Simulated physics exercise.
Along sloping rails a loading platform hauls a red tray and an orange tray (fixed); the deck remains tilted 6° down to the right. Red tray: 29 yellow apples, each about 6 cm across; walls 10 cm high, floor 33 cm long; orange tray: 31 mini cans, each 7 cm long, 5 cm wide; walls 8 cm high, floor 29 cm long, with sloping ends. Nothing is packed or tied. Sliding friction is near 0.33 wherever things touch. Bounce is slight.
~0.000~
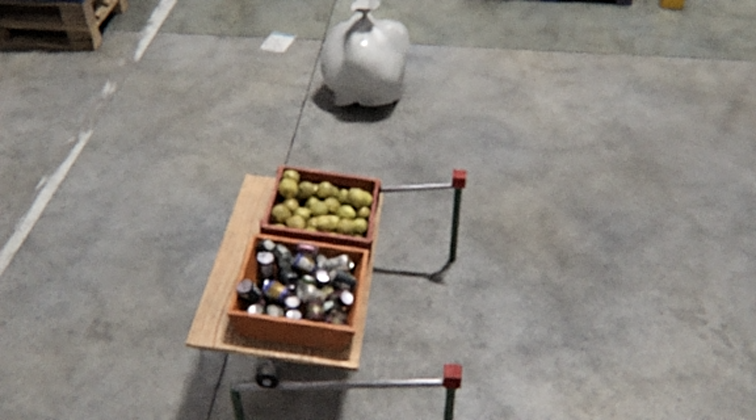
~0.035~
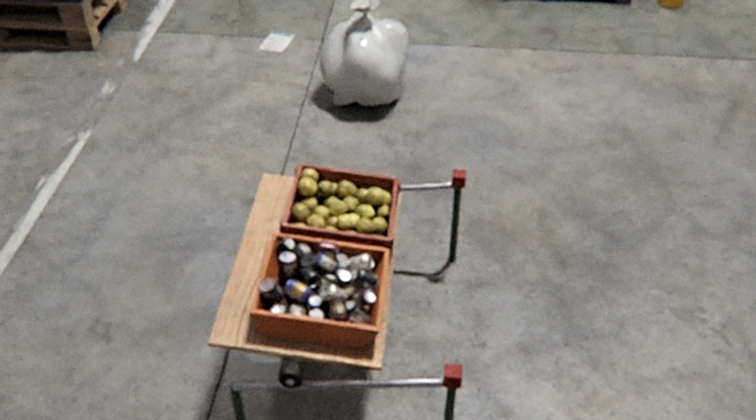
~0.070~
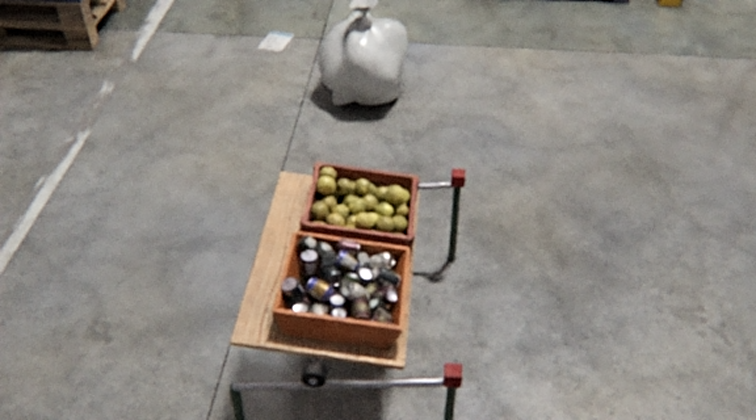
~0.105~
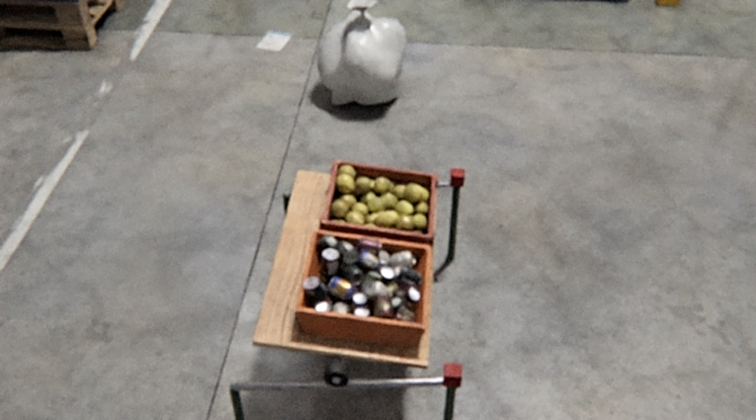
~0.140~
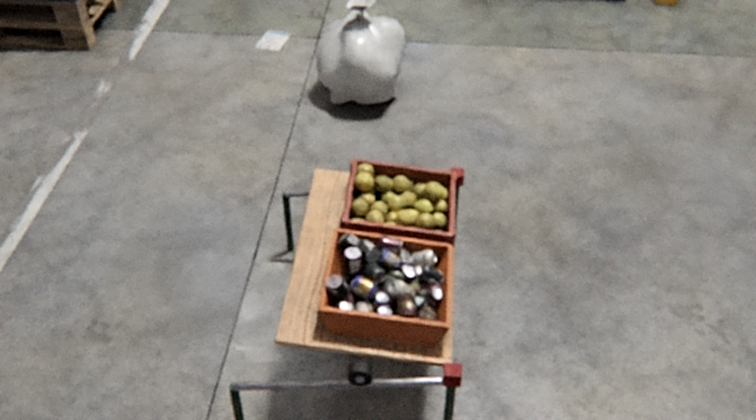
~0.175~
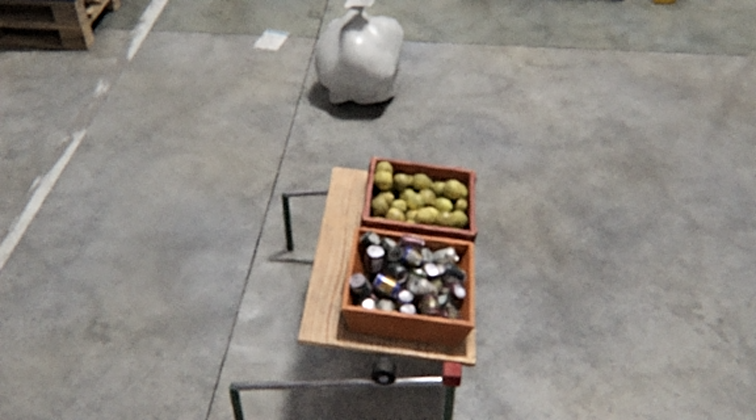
A wooden loading platform sits across metal rails with red end caps on a grey concrete floor, seen from above, with a white sack behind it and part of a wooden pallet at the upper left. On it, a dark red tray of yellow-green apples rests behind an orange tray of small cans. The platform slides steadily rightward along the rails, carrying both trays, while the sack stays put.
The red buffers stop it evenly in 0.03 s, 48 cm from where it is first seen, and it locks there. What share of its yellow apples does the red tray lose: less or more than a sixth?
Out of the red tray go under a sixth of the yellow apples.
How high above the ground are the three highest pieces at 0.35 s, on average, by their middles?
Roughly 70 cm.
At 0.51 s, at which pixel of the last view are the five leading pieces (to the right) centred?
Near (549, 238).
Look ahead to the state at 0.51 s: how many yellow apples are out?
About 1.
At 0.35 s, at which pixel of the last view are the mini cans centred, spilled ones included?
At about (478, 270).
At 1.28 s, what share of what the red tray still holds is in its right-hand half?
Roughly 80 in a hundred.
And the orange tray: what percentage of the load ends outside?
Orange tray 30 per cent.
After 0.23 s, it meets the buffers.
After 0.35 s, the red tray has all 29 and the orange tray is down by 2 of 31.
After 0.51 s, the red tray is down by 1 of 29 and the orange tray is down by 9 of 31.
After 0.73 s, the red tray is down by 1 of 29 and the orange tray is down by 10 of 31.
Final count (at 1.28 s), the red tray is down by 1 of 29 and the orange tray is down by 10 of 31. Asked share, 1 of 29, 3 per cent.
